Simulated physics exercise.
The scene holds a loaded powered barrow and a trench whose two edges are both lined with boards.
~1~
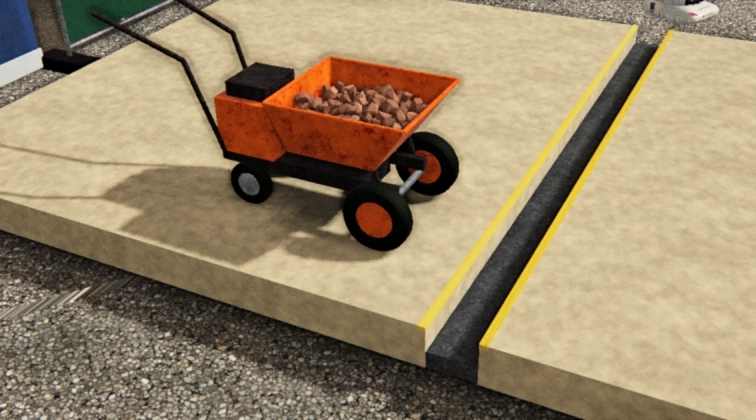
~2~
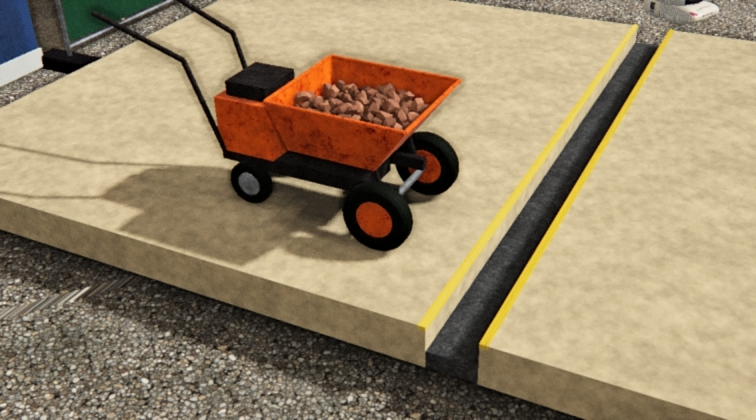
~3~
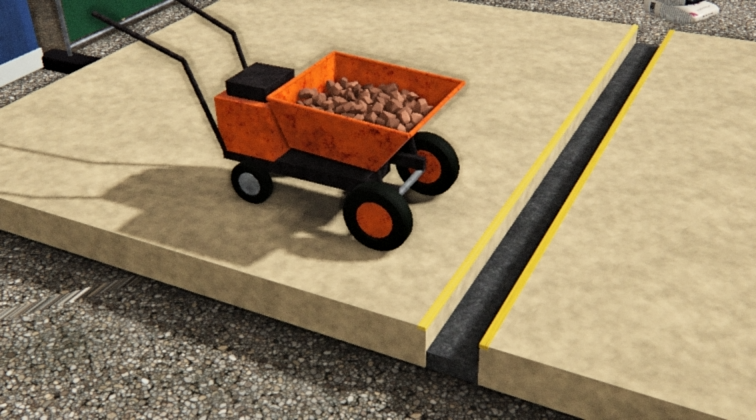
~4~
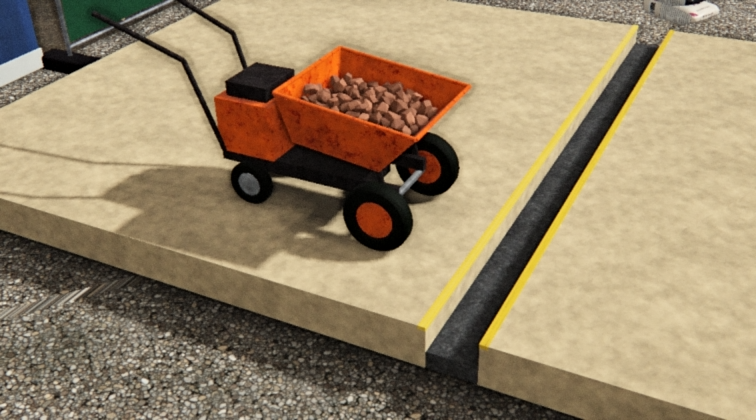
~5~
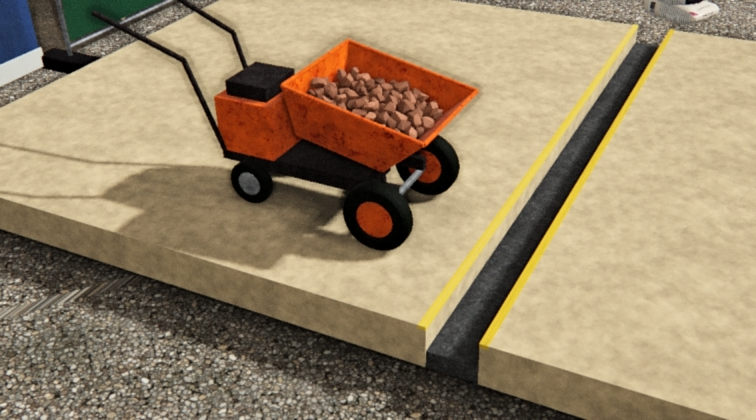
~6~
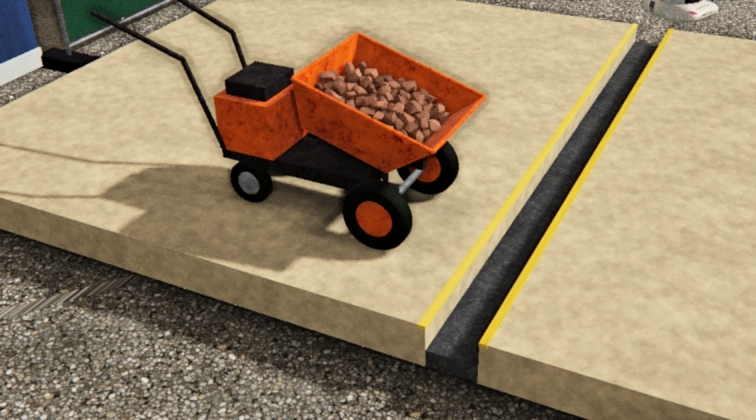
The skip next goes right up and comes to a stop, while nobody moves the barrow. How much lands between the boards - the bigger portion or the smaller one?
The bigger portion lands there.
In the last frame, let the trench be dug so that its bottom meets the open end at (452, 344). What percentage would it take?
The share would be around 40 in a hundred.
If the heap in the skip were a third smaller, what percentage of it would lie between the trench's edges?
Roughly 90 %.
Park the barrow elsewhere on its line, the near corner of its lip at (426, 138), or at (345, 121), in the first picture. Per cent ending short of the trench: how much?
In order: 0 % and 30 %.
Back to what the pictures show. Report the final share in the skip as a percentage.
I'd say close to 15 percent.
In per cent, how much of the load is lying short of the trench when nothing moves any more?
Share: Near 0 %.
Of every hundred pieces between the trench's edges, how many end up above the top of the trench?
About 25 %.
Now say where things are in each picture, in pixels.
In the first frame, lip of the skip at (403, 133), level; top of the load at (356, 111), lumps of rubble; first edge of the trench at (444, 295); far edge at (504, 312), the trench under half as wide as the skip, and about half as deep as wide.
In the second frame, lip of the skip at (405, 133), level; top of the load at (358, 110).
In the third frame, lip of the skip at (409, 136), tipped barely; top of the load at (348, 107).
In the fourth frame, lip of the skip at (416, 140), tipped a little; top of the load at (347, 101).
In the fifth frame, lip of the skip at (424, 145), tipped a little; top of the load at (353, 97).
In the sixth frame, lip of the skip at (433, 152), tipped clearly; top of the load at (348, 99); first edge of the trench at (444, 293); far edge at (503, 310).
Soon, skip tipped steeply; all in the skip.
A while on, skip tipped right over; most in the skip; about a quarter in or heaped over the trench; a stray few beyond it.
Towards the end, skip tipped right over; about a quarter in the skip; about two thirds in or heaped over the trench; a small part beyond it.
Finally, skip tipped right over; a small part in the skip; about two thirds in or heaped over the trench; a small part beyond it.
